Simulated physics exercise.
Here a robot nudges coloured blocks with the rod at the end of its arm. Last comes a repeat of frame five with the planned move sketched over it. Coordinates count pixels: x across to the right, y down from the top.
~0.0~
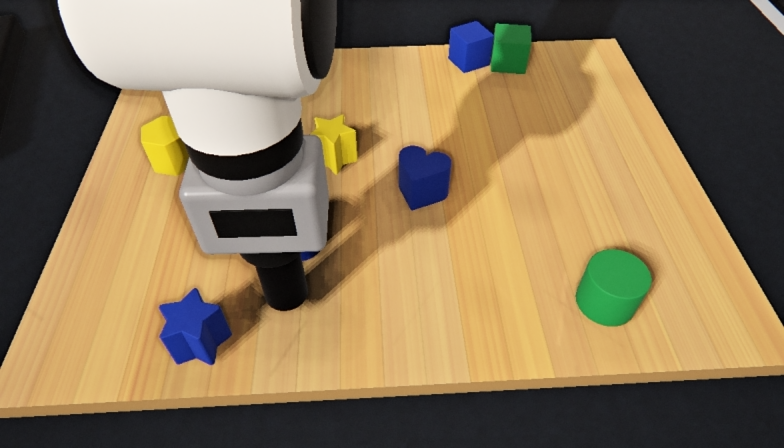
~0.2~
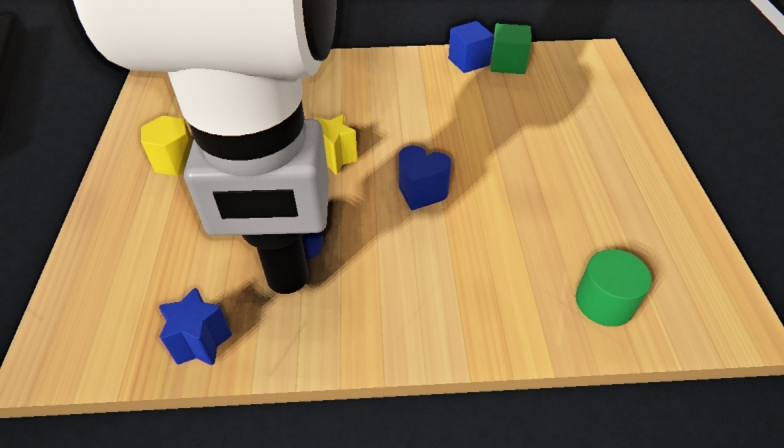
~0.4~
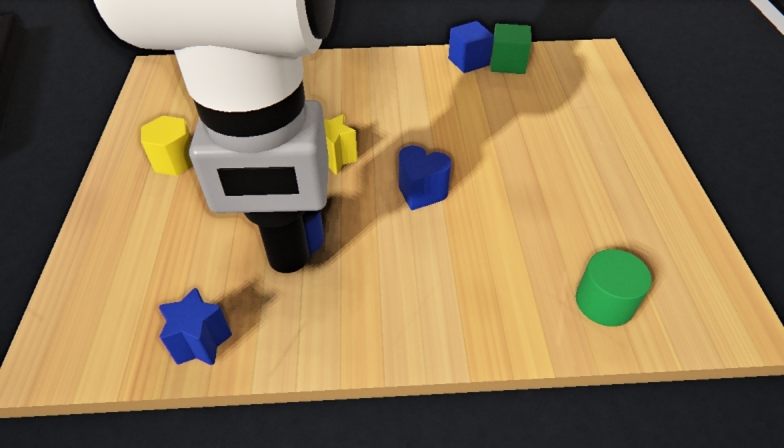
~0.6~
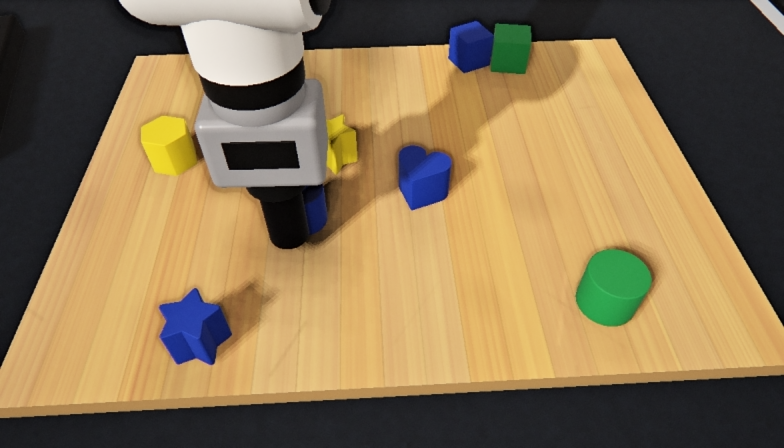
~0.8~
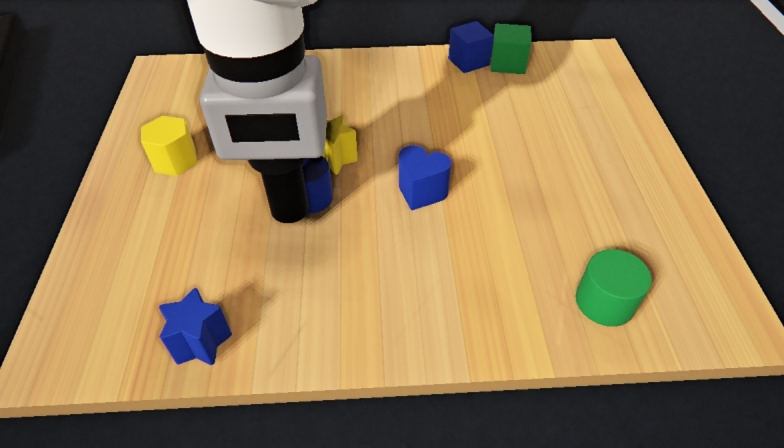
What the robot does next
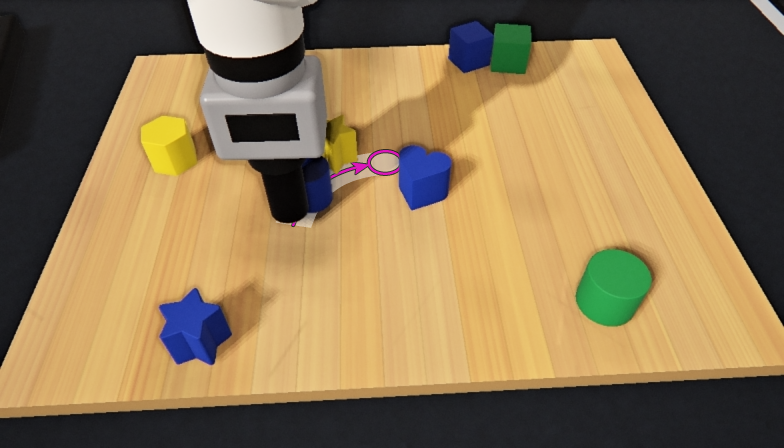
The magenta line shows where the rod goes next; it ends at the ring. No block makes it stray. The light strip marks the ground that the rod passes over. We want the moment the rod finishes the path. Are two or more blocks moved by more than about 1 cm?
I'd say yes.
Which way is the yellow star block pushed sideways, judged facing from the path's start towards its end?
Side: Left.
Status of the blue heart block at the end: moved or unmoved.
It keeps its position.
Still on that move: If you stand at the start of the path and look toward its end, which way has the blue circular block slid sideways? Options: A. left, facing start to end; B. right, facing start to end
It's A.
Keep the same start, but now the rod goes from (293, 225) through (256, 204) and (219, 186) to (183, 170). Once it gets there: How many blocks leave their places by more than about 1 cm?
Answer: One block.
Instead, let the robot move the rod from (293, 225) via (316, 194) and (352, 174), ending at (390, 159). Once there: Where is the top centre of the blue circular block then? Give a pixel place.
It will likely be found at (375, 107).
The drawn path runs from (293, 225) through (311, 193) and (344, 171) to (385, 162).
What follows on the original path. One third of the way, rod at (310, 177); blue circular block at (328, 138); yellow star block at (342, 115).
Two thirds of the way, rod at (343, 156); blue circular block at (354, 116); yellow star block at (355, 94), turned 25° anticlockwise.
At the end, rod at (385, 147); blue circular block at (373, 109); yellow star block at (357, 89), turned 50° anticlockwise; blue heart block not moved.
